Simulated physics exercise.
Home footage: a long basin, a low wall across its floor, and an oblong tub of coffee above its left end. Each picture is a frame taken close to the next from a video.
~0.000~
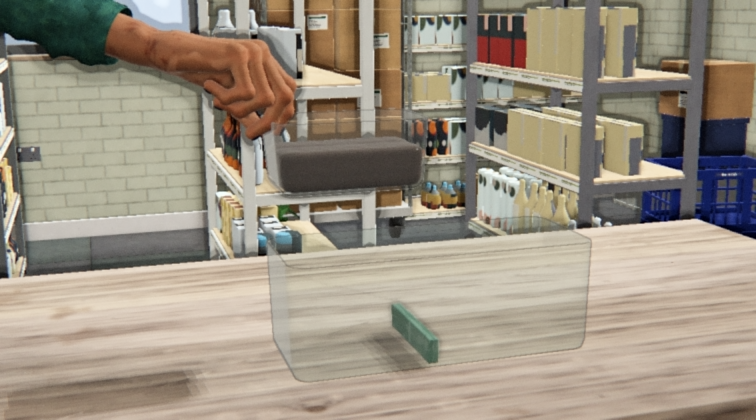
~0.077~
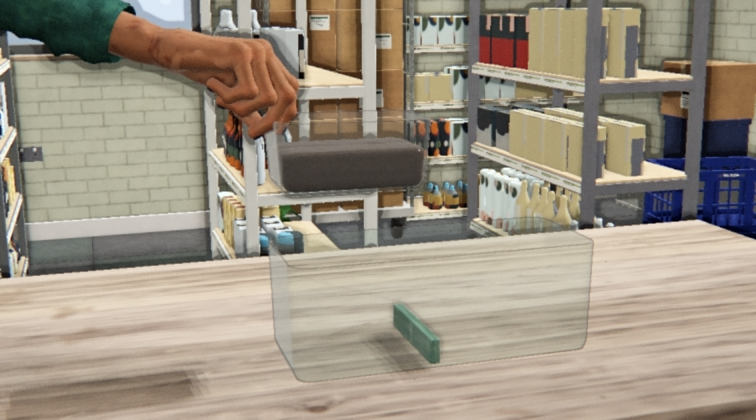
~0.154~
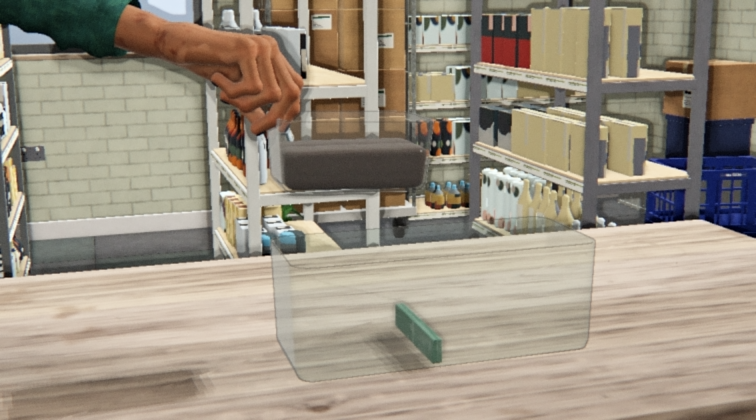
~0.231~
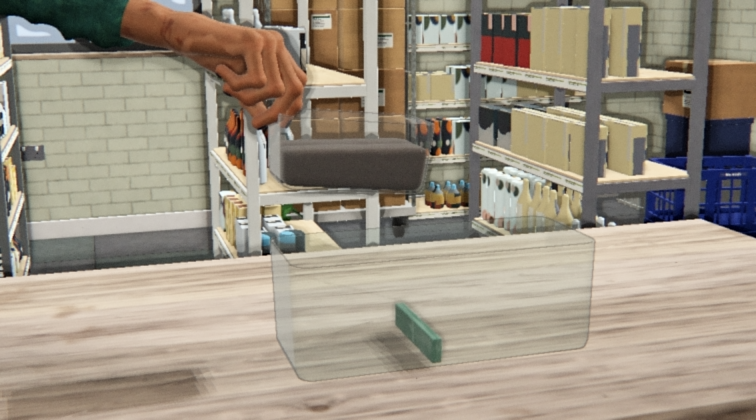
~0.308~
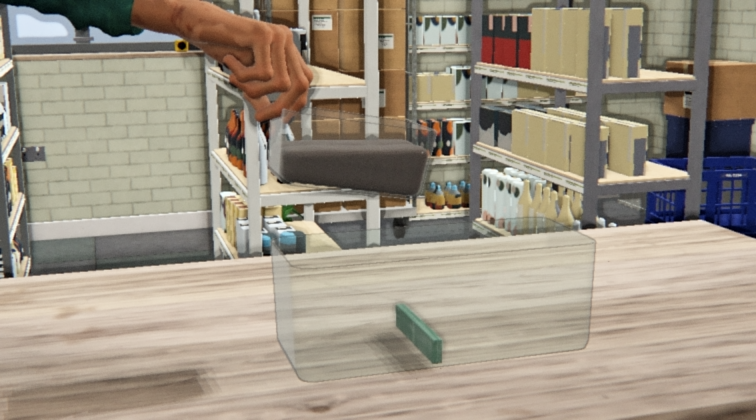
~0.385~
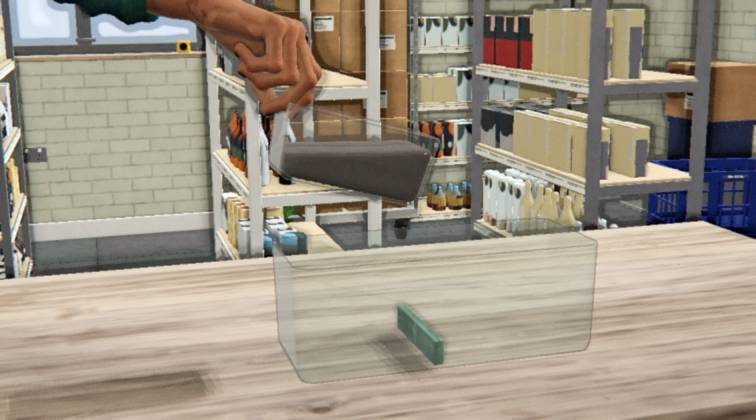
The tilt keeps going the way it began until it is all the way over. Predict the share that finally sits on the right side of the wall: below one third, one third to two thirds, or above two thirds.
Right-side share: Above two thirds.
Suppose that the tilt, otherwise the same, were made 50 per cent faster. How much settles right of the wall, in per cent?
Roughly 75 percent.
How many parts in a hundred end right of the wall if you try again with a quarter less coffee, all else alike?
Best guess: Around 80 %.
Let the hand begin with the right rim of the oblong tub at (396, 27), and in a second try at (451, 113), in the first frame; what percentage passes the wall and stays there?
The first gives 75 %, the second 95 %.
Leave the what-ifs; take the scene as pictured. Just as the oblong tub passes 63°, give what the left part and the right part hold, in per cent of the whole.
Left side around 0 per cent; right side around 25 per cent.
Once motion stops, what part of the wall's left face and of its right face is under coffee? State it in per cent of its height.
On the left it is 20 per cent, on the right 70.
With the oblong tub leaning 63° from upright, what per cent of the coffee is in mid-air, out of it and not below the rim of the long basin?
That works out near 25 percent.
A moment on, the oblong tub is tipped part way and 50 per cent is still to pour, 0 is left of the wall and 24 right of it.
Next, the oblong tub is tipped on its side and 12 per cent is still to pour, 9 is left of the wall and 76 right of it.
Then the oblong tub is tipped right over and 0 per cent is still to pour, 17 is left of the wall and 82 right of it.
Later the oblong tub is tipped right over and 0 per cent is still to pour, 19 is left of the wall and 81 right of it.
At rest 19 per cent lies left of the wall, 81 right of it and 0 outside.
